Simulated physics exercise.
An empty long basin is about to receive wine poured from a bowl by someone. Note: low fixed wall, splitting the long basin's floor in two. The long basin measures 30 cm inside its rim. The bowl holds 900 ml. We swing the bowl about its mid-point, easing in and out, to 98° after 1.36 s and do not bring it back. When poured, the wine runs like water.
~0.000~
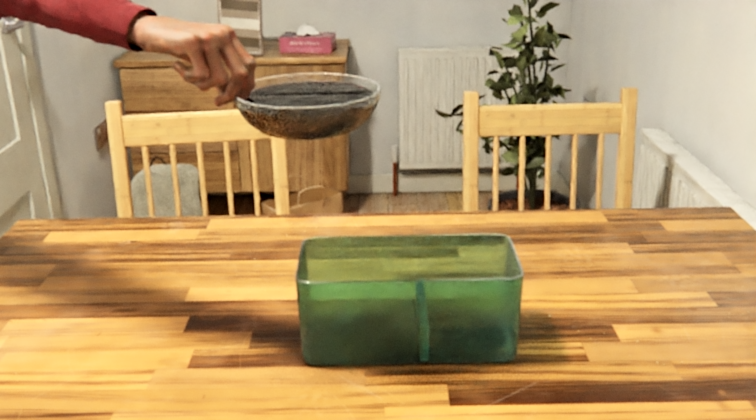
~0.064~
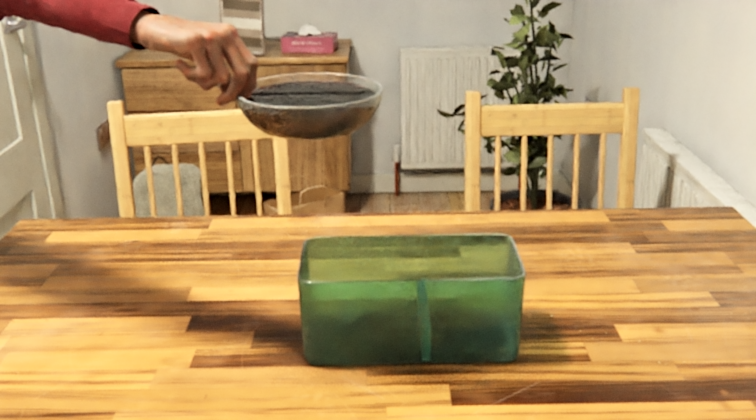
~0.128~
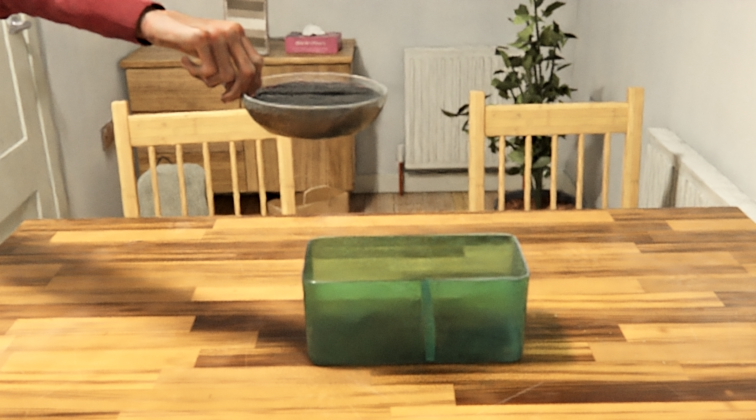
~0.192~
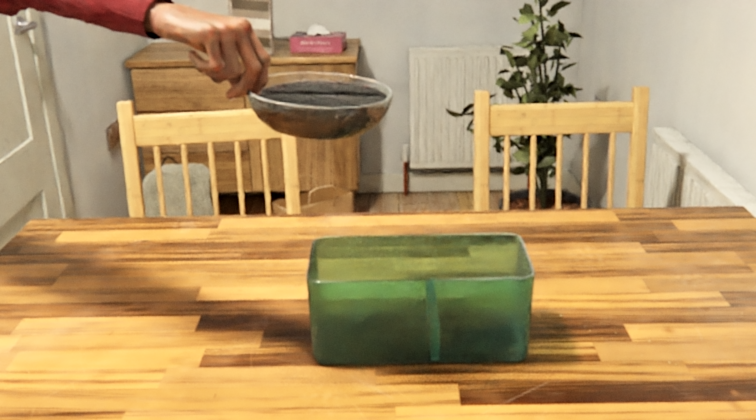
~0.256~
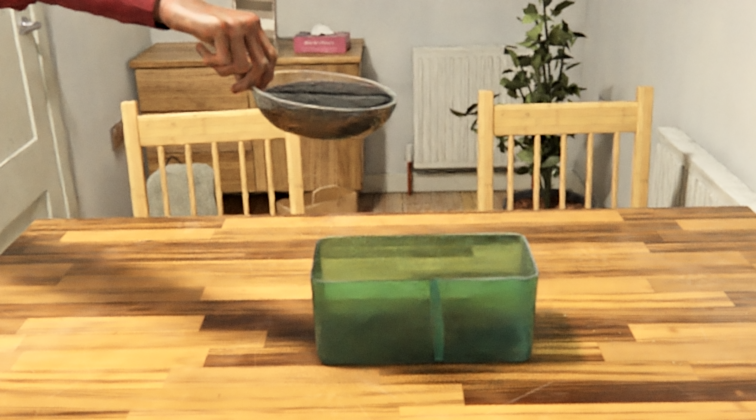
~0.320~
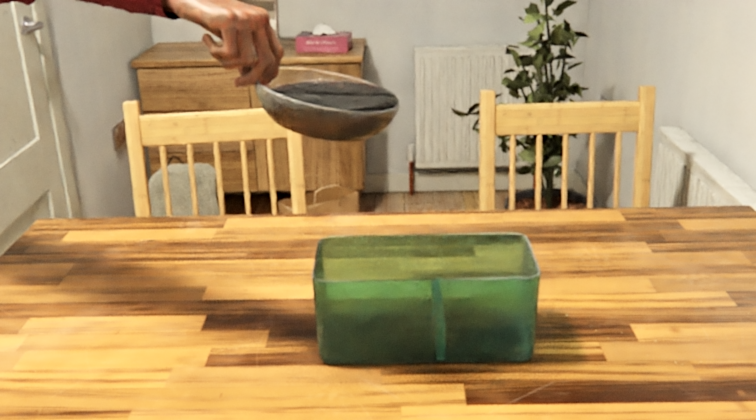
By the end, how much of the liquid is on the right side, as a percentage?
Around 71 percent.
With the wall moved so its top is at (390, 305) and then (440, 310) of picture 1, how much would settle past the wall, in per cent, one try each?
Result: 85 per cent, then 50 per cent.
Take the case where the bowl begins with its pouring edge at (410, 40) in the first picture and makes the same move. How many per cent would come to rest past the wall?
Then I'd expect something near 75 per cent.
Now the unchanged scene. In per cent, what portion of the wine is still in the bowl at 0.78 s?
22 %.
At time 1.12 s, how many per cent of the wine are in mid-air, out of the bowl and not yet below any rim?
Close to 4 per cent.
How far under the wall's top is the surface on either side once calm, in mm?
Left 50 mm, right 22 mm.
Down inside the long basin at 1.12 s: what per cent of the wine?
Some 90 per cent.
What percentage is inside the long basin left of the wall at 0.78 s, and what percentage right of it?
About 2 % left, 26 % right.
Then, 0.78 s in, the tilt is 60° and 22 per cent is still to pour, 2 is left of the wall and 26 right of it.
Then, 1.12 s in, the tilt is 91° and 0 per cent is still to pour, 20 is left of the wall and 71 right of it.
Then, 1.48 s in, the tilt is 98° and 0 per cent is still to pour, 24 is left of the wall and 71 right of it.
Then, 1.86 s in, the tilt is 98° and 0 per cent is still to pour, 24 is left of the wall and 71 right of it.
Finally, 24 per cent lies left of the wall, 71 right of it and 5 outside.
